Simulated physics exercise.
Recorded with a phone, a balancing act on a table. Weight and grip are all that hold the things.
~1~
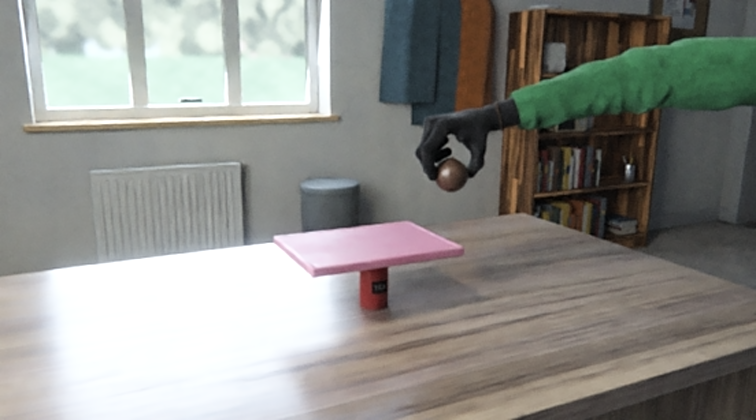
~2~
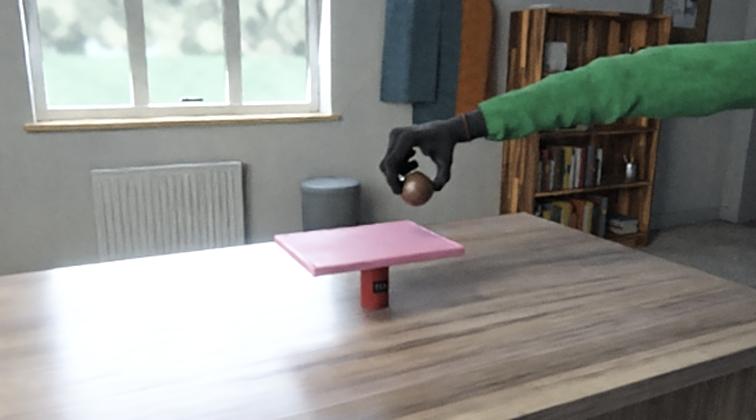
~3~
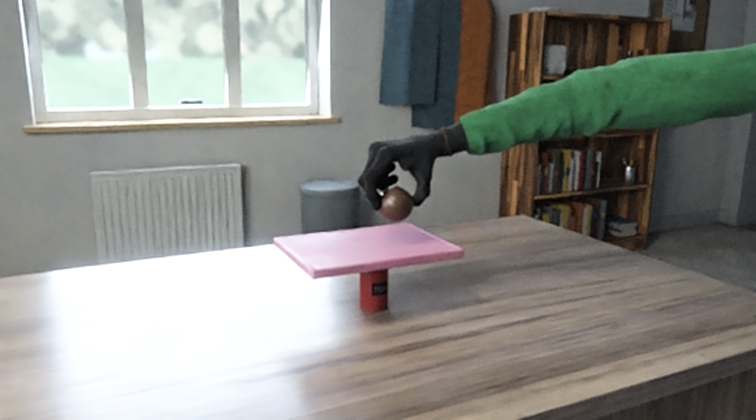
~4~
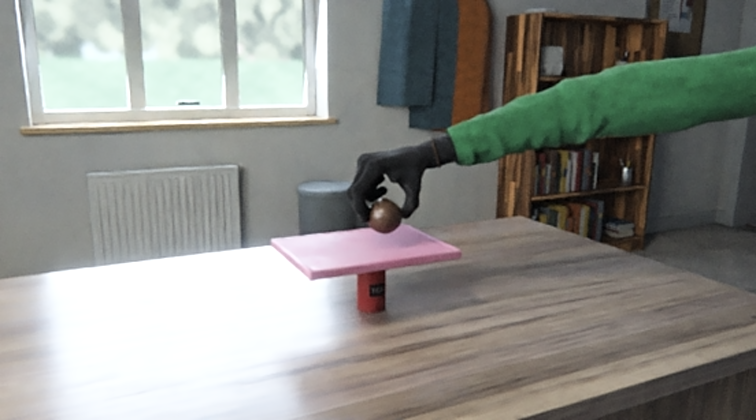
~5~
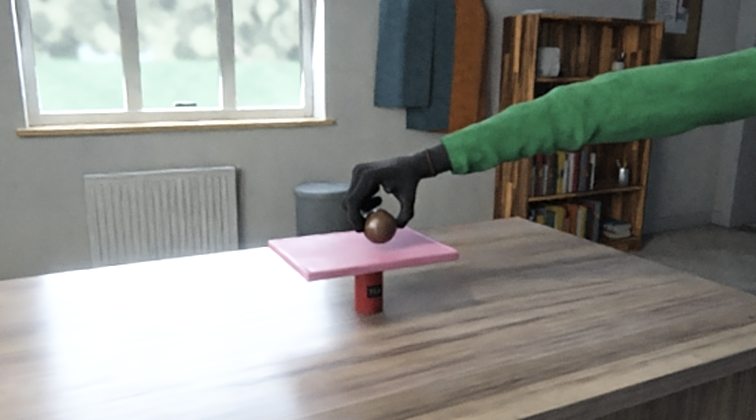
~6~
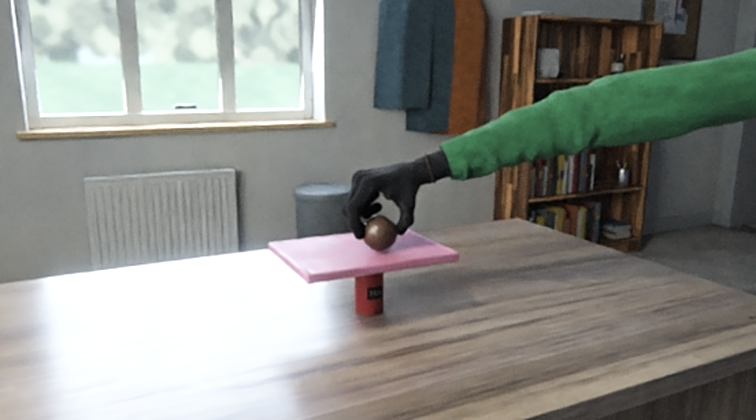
A gloved hand in a green sleeve moving left and lowering a brown ball onto a pink board atop a red shaker.
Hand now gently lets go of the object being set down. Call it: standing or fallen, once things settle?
Standing.
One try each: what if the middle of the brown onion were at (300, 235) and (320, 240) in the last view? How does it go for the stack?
First case: It collapses; second case: It collapses.
Then, 0.30 s later than the last frame, all is still.
Then, 0.70 s later than the last frame, brown onion resting near (380, 233).
When it is over, all 3 as before. End places, in pixels of the last picture, brown onion near (380, 233). The stack keeps its balance.
